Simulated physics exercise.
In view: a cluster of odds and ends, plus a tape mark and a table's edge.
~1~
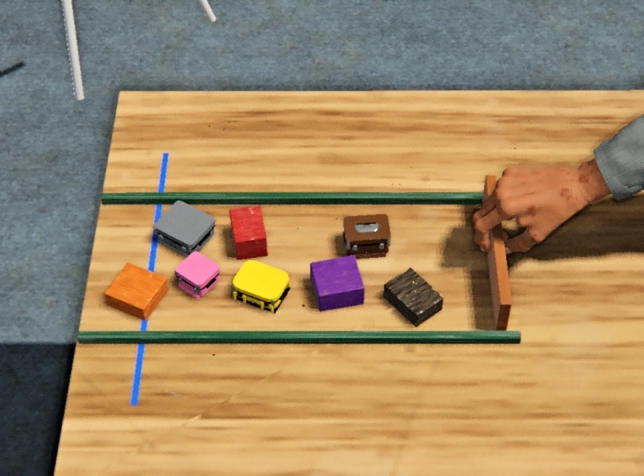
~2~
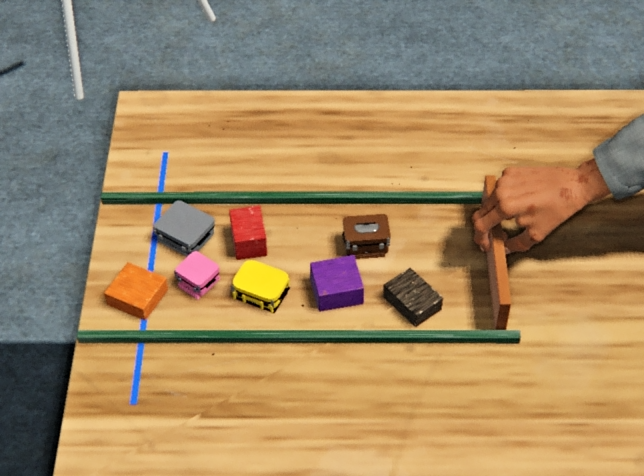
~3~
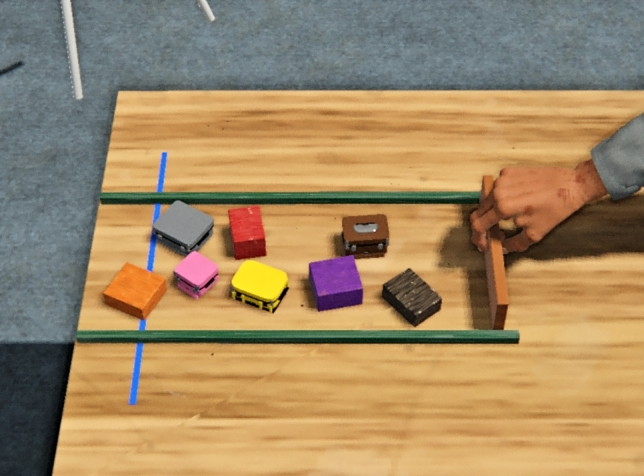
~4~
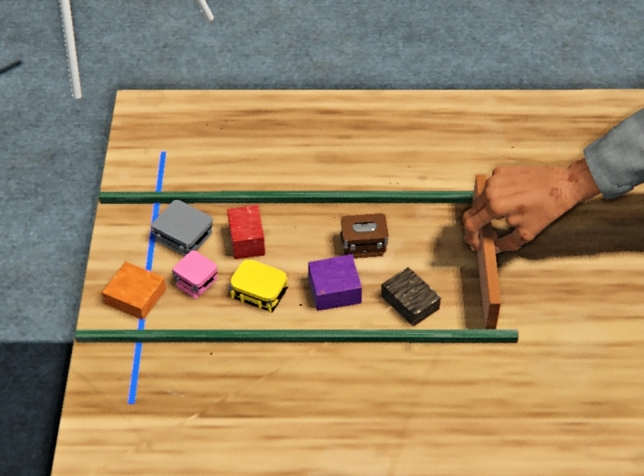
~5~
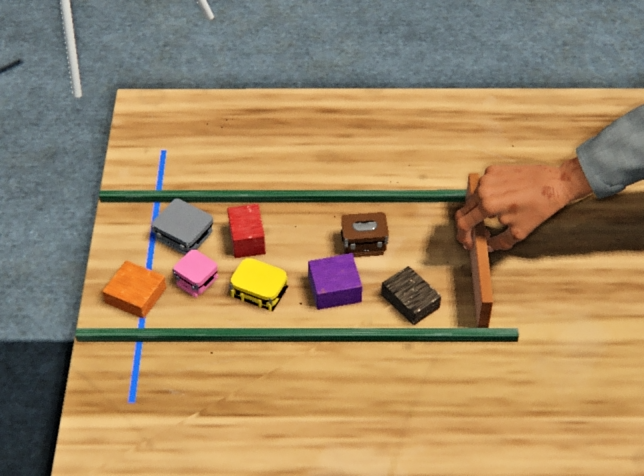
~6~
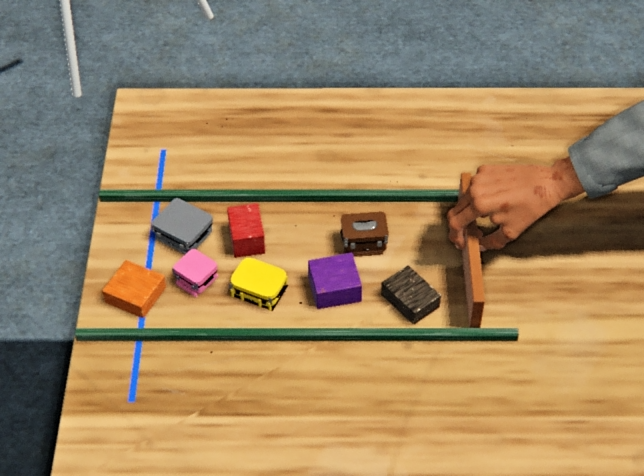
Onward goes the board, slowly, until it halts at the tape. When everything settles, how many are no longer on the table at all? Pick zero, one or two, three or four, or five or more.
Three or four are off the table.
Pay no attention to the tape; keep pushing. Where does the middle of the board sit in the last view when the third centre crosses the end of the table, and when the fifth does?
Near (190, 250) first, near (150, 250) second.
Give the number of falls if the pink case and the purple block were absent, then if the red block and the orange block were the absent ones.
In order, the numbers are 2 and 3.
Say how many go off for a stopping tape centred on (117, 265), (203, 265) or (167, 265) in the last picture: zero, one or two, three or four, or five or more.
Results per position - more than four / one or two / either three or four.
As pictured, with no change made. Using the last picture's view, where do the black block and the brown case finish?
The black block ends at (127, 286) and the brown case at (129, 233).
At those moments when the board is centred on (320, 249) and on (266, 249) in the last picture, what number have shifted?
Well, it's 5 at the first one and 8 at the second.
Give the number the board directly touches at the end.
At rest, 2 are in contact.
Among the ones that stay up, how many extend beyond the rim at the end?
The total comes out at 2.
A little later, none off yet; orange block at rest near (134, 289); grey case at rest near (183, 228); pink case at rest near (196, 274).
Next, none off yet; orange block shifted about its own width near (94, 293); grey case shifted about its own width near (147, 231); pink case shifted well along near (122, 258).
When it is over, the number that fall off is three or four; down, yellow case, pink case, grey case and orange block.
